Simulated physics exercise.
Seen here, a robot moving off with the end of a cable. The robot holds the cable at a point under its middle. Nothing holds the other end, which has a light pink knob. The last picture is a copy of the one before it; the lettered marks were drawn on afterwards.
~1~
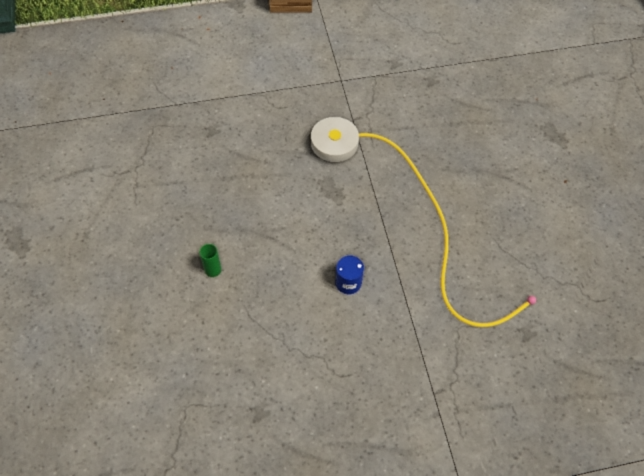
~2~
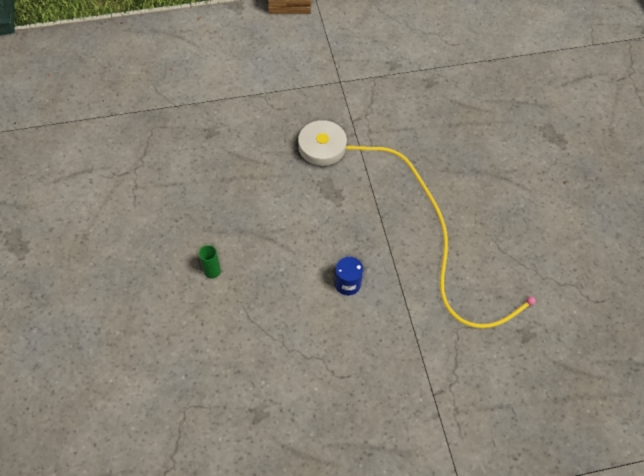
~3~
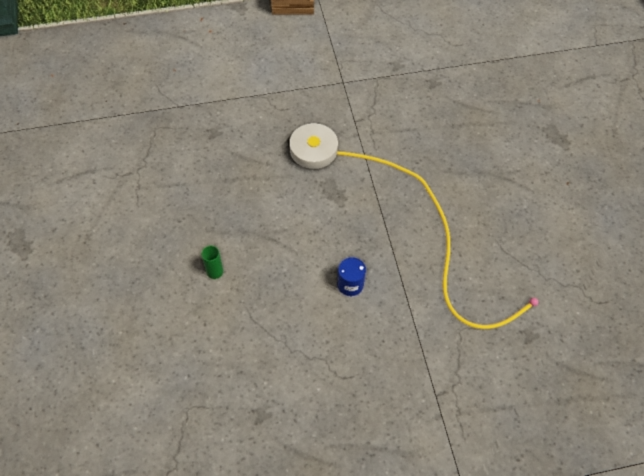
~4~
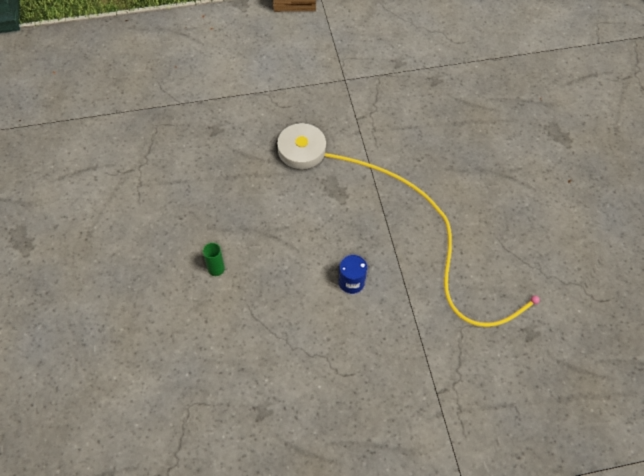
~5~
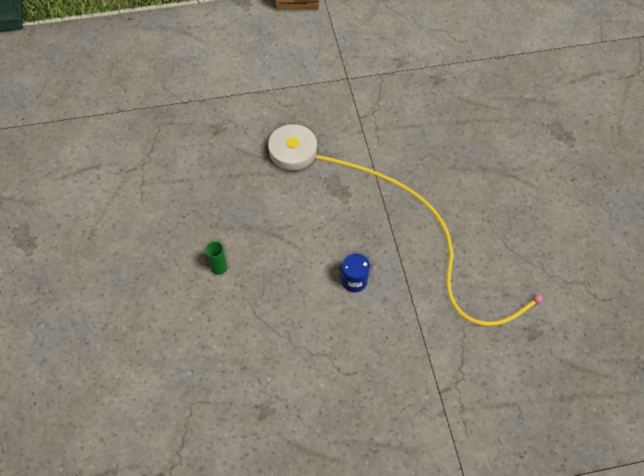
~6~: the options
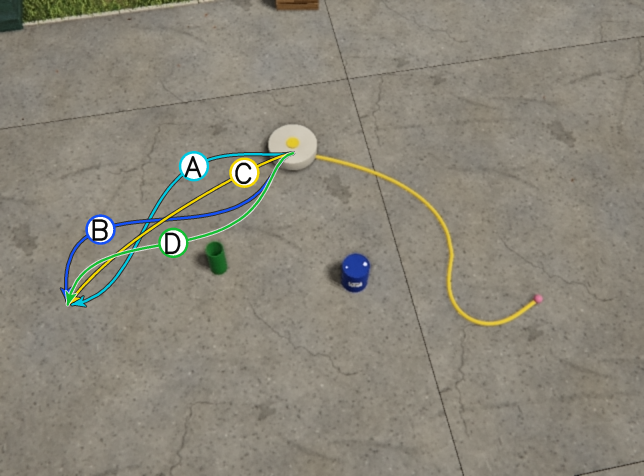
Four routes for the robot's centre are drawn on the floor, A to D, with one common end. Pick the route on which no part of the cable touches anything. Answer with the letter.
B.
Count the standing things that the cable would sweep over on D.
It sweeps two.
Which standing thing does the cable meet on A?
It meets the green post.
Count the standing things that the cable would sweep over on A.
It sweeps one.
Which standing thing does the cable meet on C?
It is the green post.
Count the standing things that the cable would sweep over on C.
It sweeps one.
On the marked copy, A from (293, 153) via (165, 194) to (72, 304); B from (293, 153) via (170, 219) to (67, 301); C from (293, 153) via (176, 212) to (68, 305); D from (293, 153) via (192, 239) to (68, 305).
With B. Early on, robot (209, 210), middle of the cable (392, 239), free end (538, 299).
Further on, robot (90, 229), middle of the cable (280, 247), free end (461, 286).
At the end, robot (65, 301), middle of the cable (254, 248), free end (436, 279); nothing has been touched.
As for the rest, A meets the green post; C meets the green post; D meets the blue keg and green post.
